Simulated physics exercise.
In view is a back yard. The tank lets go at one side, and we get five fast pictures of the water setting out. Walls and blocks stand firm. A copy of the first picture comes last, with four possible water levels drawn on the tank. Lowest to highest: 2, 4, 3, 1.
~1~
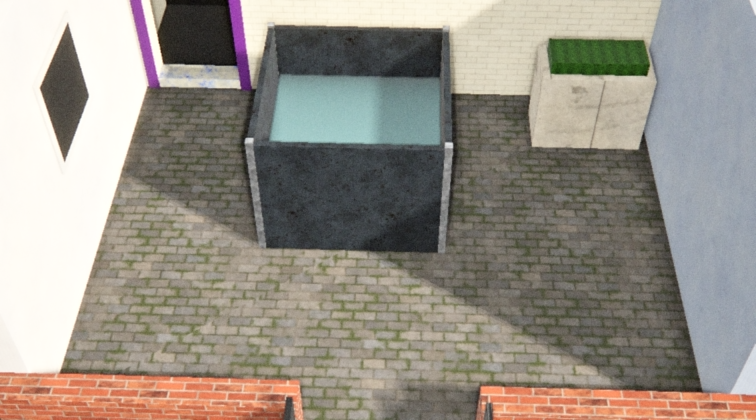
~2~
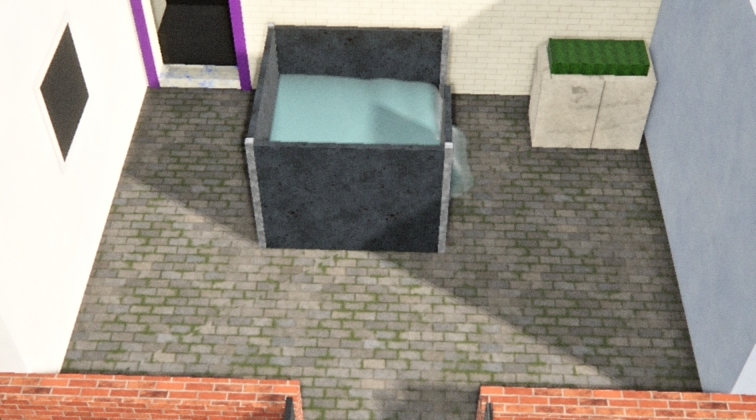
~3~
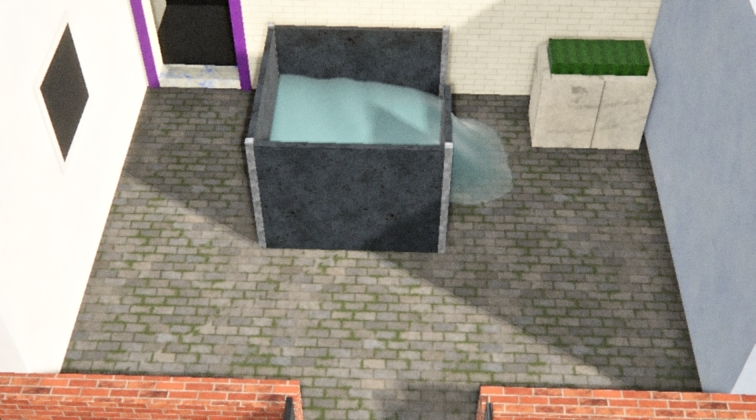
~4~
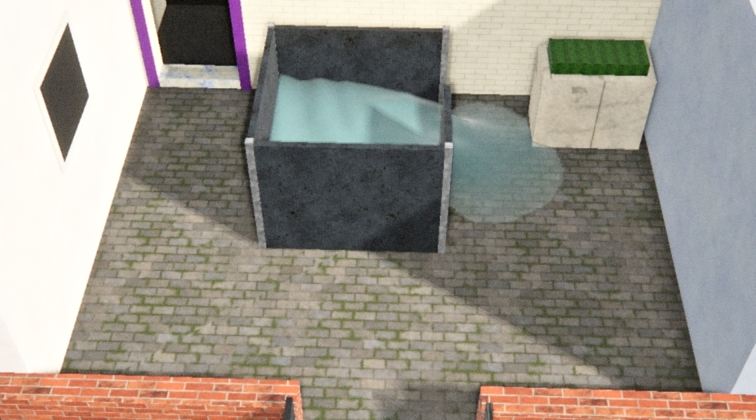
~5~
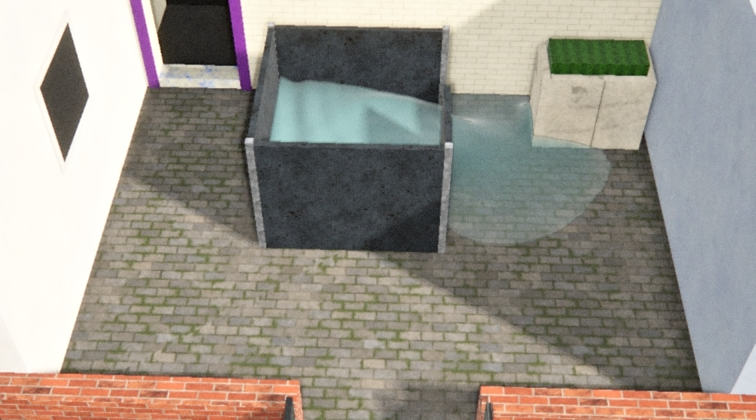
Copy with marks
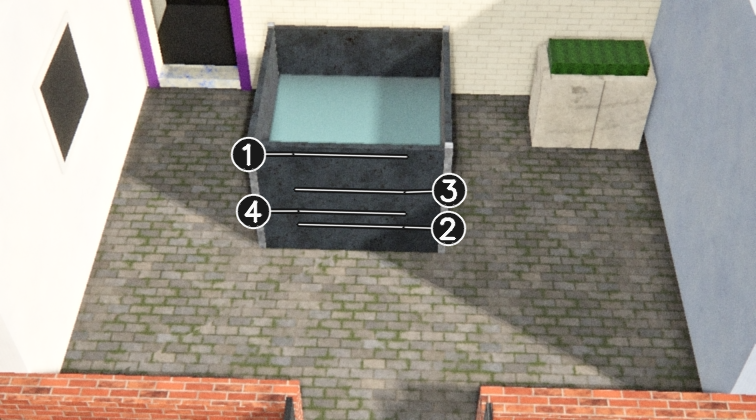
In a back yard, water sat still in a dark square tank, then poured out through its right side and spread across the paving to the pale planter by the wall.
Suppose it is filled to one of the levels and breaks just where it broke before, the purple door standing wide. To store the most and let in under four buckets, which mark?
Go for 3.
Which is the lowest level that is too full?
The answer is 1.
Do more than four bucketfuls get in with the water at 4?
No.
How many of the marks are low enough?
Three of them.
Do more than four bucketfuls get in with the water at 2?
No.
On the marked copy, 1 at (349, 155); 2 at (351, 225); 3 at (350, 190); 4 at (351, 212); from the bottom up 2, 4, 3, 1.
With 1, about 8 bucketfuls get in.
With 2, nothing gets over.
With 3, a bucket or two gets in.
With 4, a splash gets over, under a bucket.
